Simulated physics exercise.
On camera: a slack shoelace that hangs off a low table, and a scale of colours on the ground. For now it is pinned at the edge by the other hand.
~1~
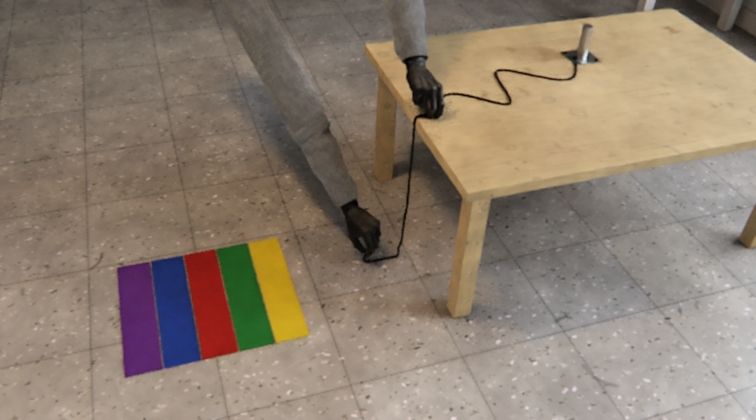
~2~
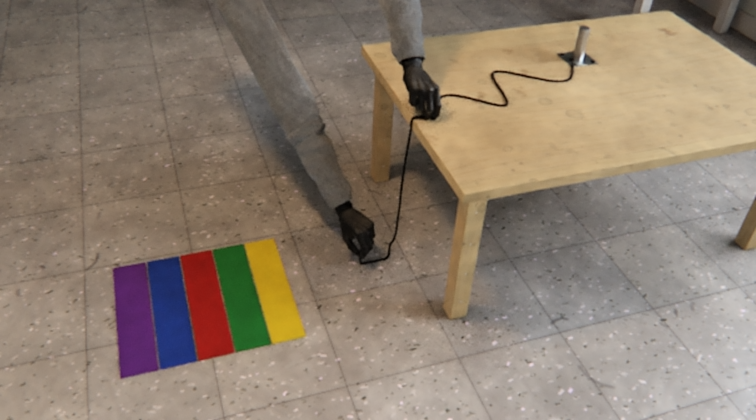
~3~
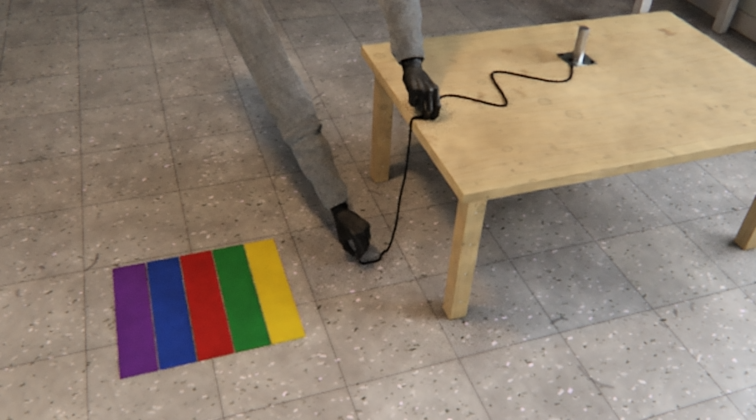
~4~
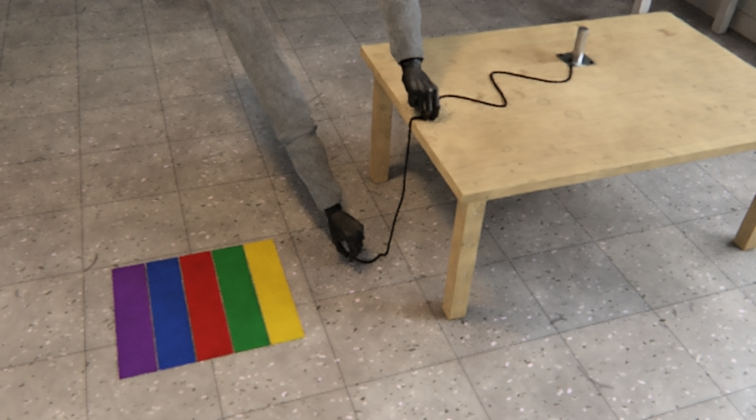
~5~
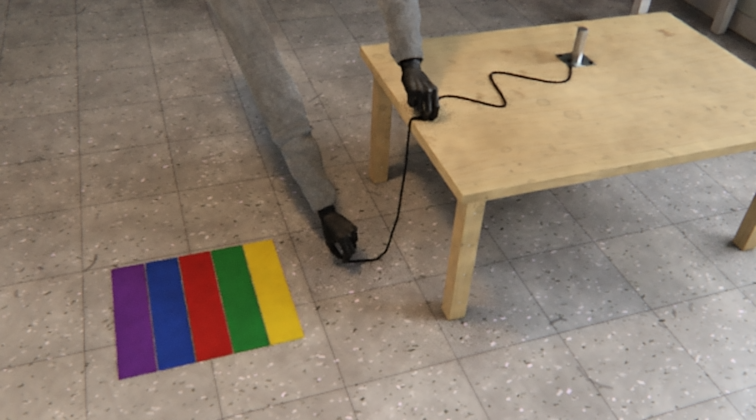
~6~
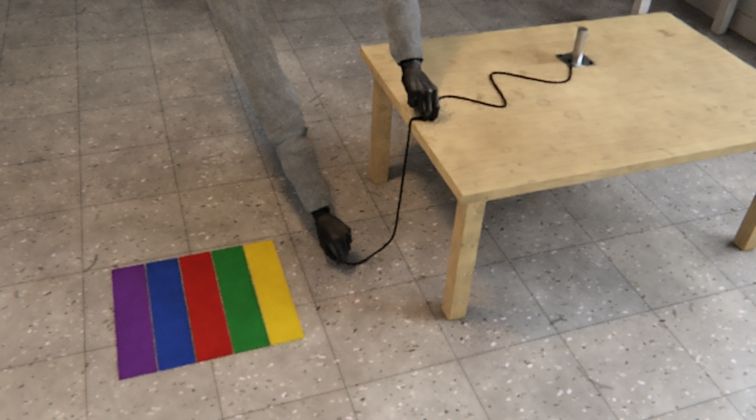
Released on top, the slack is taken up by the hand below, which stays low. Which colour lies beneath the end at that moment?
Purple.
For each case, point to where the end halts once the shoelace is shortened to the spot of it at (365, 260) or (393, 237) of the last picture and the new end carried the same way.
Estimated pixels: (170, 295) then (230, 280).
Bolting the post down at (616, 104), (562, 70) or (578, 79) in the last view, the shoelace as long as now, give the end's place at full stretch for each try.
In order, near (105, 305), (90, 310) and (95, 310).
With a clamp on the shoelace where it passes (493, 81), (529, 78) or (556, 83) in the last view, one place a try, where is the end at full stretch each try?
Going through the three tries, you get (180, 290), (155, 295) and (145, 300).
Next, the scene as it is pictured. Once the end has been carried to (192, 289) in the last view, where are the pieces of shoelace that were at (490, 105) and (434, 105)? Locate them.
First at (411, 108), next at (386, 166).
Soon after, end near (192, 289); over red.
After that, end near (150, 298); over blue.
At the stop, end near (125, 303); over purple. It gets as far as the purple strip.
